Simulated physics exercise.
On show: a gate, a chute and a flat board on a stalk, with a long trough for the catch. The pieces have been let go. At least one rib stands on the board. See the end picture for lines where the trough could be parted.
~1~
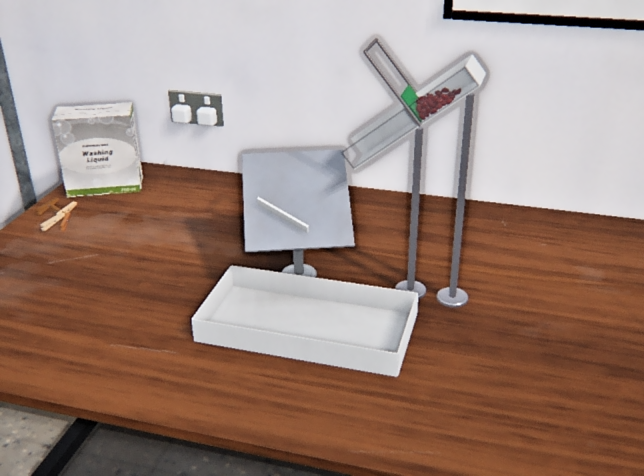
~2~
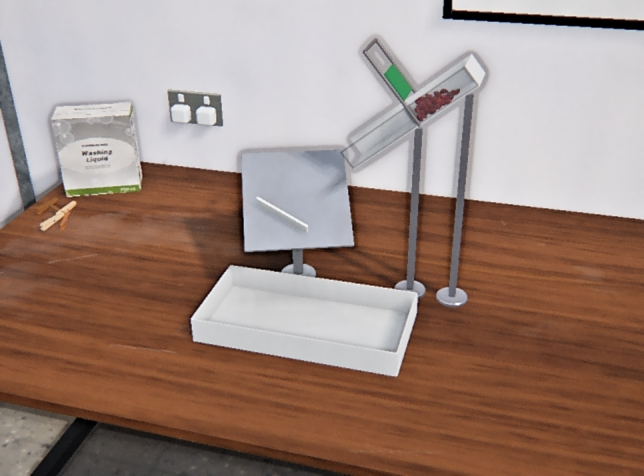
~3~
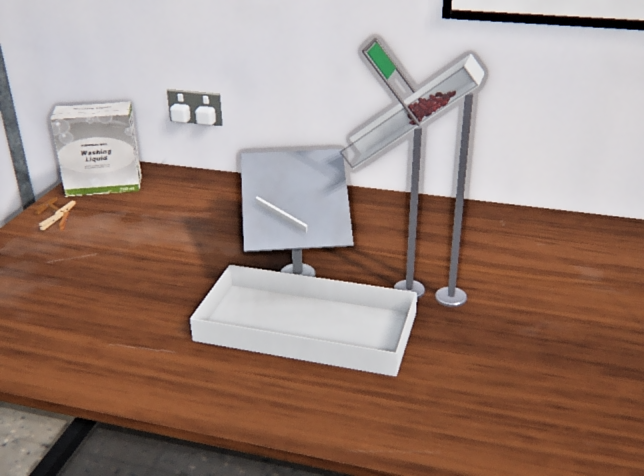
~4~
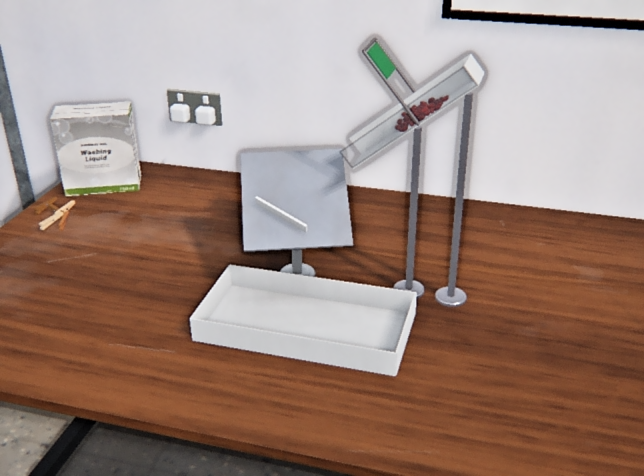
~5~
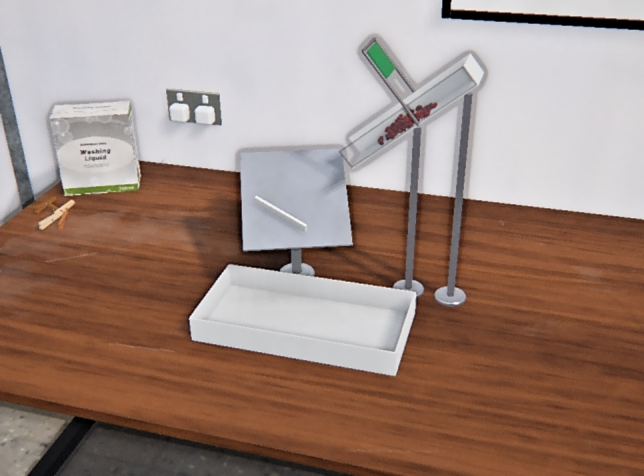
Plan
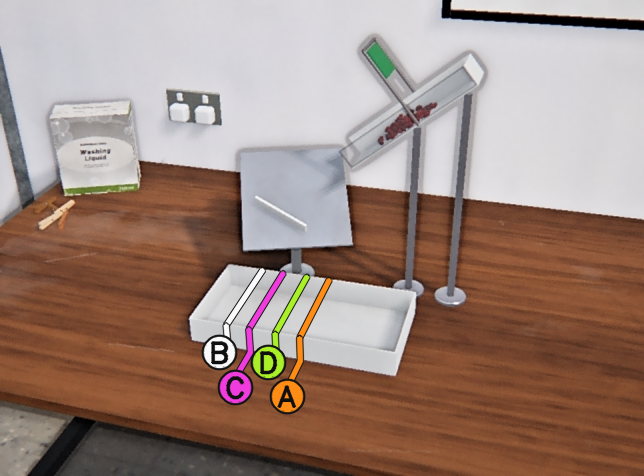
The footage shows a green gate sliding up out of a sloping chute above a tilted grey board and an empty white trough, after which a clump of dark red beans slides a short way down the chute, spreading out.
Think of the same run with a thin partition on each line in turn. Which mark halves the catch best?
A.
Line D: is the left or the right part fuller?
More lands on the right.
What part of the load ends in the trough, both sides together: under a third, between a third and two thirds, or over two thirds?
About that: Between a third and two thirds.
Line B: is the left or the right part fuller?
More lands on the right.
On the marked copy, line A crosses the front rim at (300, 337); line B crosses the front rim at (226, 324); line C crosses the front rim at (249, 328); line D crosses the front rim at (275, 333).
Choosing A, of what is caught, close to half on the left of the divider, close to half on the right.
Choosing B, of what is caught, none at all on the left of the divider, the whole lot on the right.
Choosing C, of what is caught, only a few on the left of the divider, all but a few on the right.
Choosing D, of what is caught, only a few on the left of the divider, all but a few on the right.
